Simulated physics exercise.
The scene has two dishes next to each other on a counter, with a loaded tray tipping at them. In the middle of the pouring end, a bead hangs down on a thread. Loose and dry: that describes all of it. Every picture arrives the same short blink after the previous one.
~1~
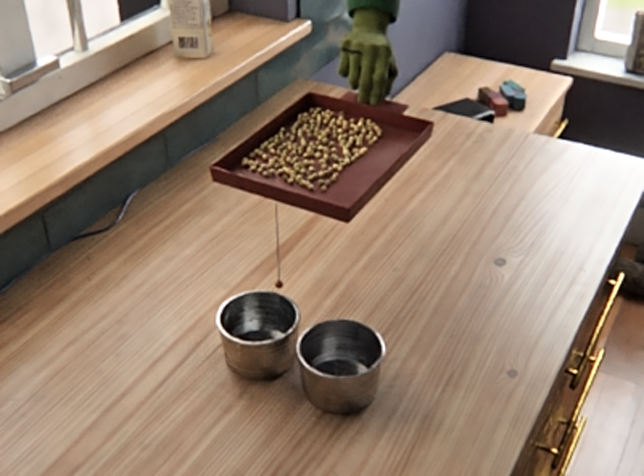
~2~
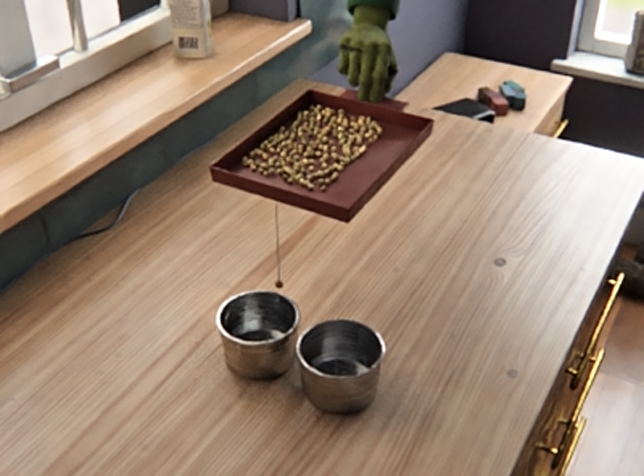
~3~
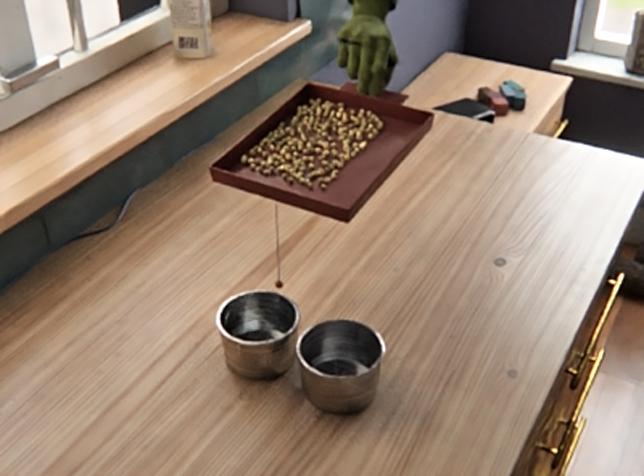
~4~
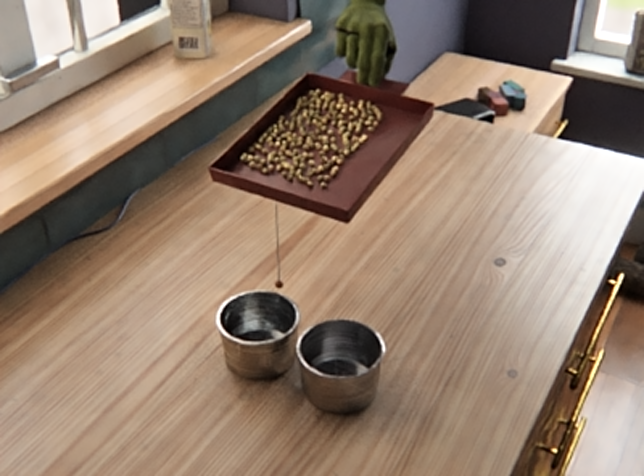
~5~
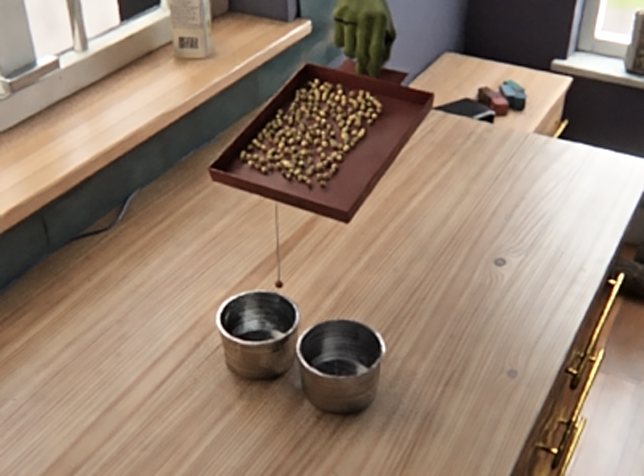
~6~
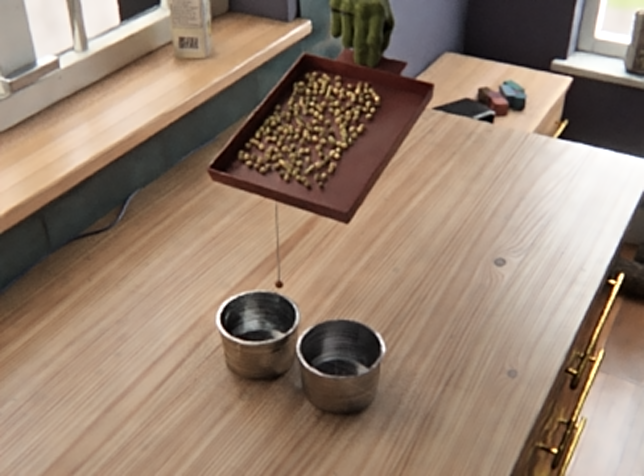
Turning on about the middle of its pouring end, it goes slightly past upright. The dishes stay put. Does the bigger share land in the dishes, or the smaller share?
The bigger share lands in them.
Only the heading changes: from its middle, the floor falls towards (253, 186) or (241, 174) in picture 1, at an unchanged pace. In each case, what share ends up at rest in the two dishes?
The first try gives close to 0 percent; the next gives 0 percent.
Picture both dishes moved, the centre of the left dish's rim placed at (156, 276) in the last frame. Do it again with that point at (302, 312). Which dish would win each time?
In the first position the right of the two, in the second the left of the two.
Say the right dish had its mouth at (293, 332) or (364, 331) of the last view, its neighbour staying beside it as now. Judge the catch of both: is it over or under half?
Result - try one, past the halfway mark; try two, below the halfway mark.
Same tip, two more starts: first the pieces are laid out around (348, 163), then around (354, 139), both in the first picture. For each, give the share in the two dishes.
Roughly 70 % and then 80 %.
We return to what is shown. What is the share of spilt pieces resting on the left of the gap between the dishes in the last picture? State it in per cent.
That comes to about 90 per cent of the pieces.
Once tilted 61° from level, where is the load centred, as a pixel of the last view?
Centre estimate: (265, 184).
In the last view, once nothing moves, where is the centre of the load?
Near (252, 356).
Just after the last frame, tray tipped steeply; almost all on the tray; just a few in the left dish; just a few in the air.
A moment on, tray tipped past a quarter turn; almost all on the tray; just a few in the left dish; just a few outside both; just a few in the air.
Further on, tray tipped past a quarter turn; about a tenth in the right dish; roughly half in the left dish; roughly a third outside both.
When it is over, tray tipped past a quarter turn; about a tenth in the right dish; roughly half in the left dish; roughly a third outside both.
